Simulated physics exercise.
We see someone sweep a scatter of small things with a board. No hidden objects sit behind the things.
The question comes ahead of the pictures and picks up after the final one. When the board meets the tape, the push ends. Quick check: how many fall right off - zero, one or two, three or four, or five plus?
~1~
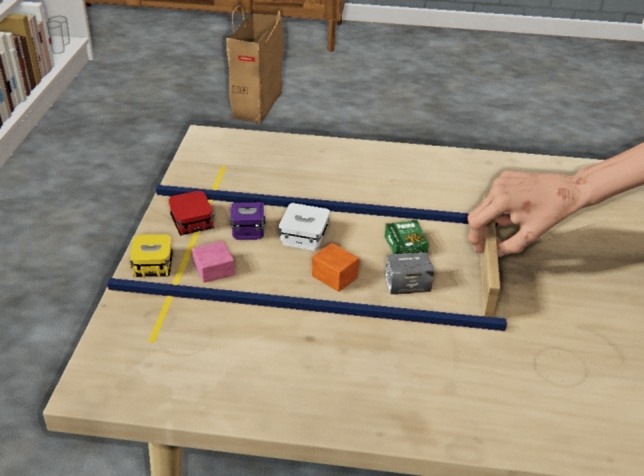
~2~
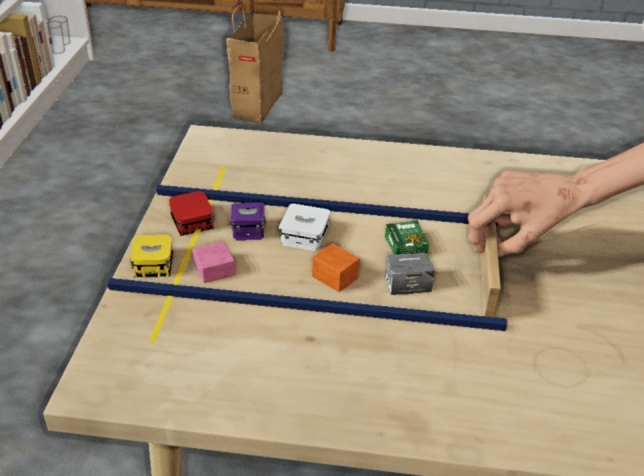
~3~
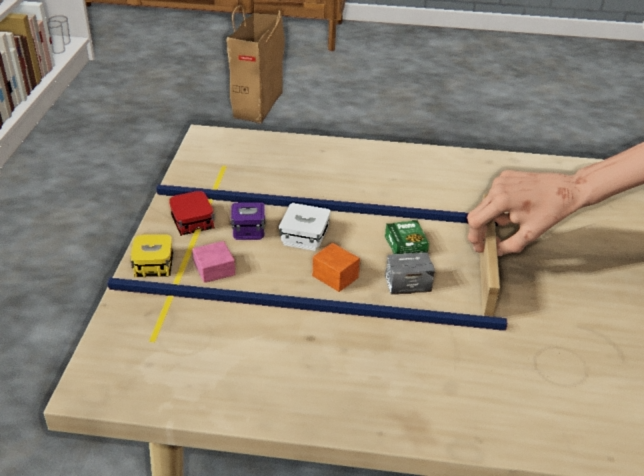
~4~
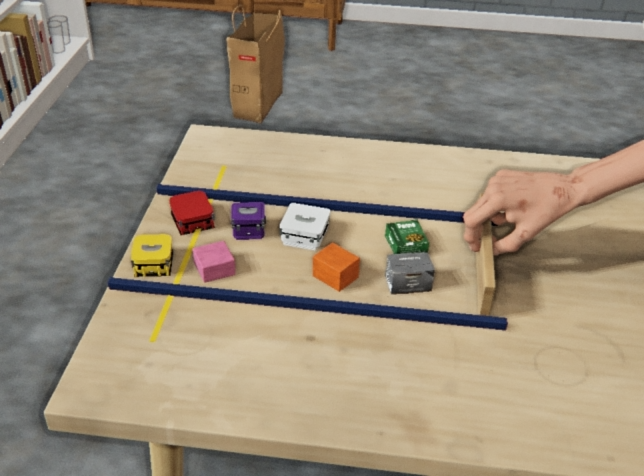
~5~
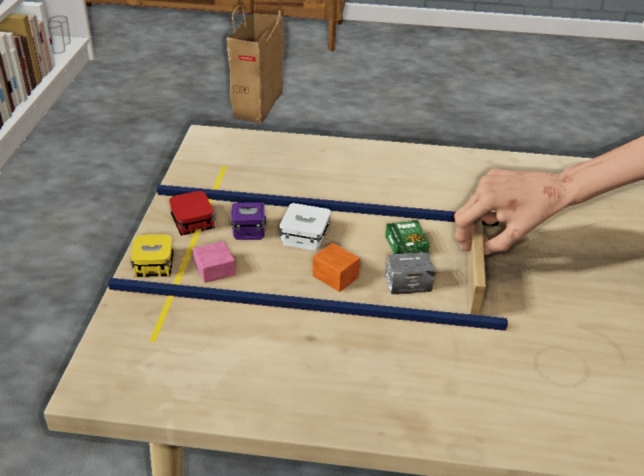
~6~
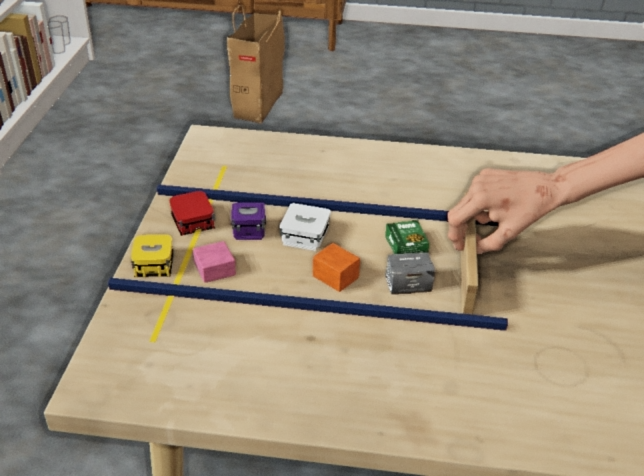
Three or four.
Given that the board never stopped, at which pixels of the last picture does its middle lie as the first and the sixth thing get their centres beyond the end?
At (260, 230) for the first, at (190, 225) for the sixth.
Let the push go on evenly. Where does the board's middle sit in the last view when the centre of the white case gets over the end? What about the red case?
The middle is at (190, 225) when it's the white case, and at (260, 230) when it's the red case.
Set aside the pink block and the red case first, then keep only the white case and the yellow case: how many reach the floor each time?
Counts - first: 2; second: 2.
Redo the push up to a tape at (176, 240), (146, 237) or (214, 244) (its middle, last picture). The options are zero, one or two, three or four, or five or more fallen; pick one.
Taking the tapes one after another, the count is at least five, then five or over, then three to four.
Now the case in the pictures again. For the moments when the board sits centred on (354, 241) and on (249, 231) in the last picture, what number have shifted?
Tally at point one: 4; at point two: 8.
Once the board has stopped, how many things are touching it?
Counting them up gives 2.
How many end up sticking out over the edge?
The number is 2.
A little later, none off yet; yellow case at rest near (153, 256); red case at rest near (192, 214); pink block at rest near (214, 262).
Next, none off yet; yellow case at rest near (153, 256); red case shifted a little near (181, 211); pink block shifted a little near (201, 260).
Later still, two off so far; yellow case on its side near (97, 297); red case on its side near (123, 256); pink block shifted well along near (132, 253).
When it is over, the number that fall off is three or four; down, purple case, pink block, red case and yellow case.
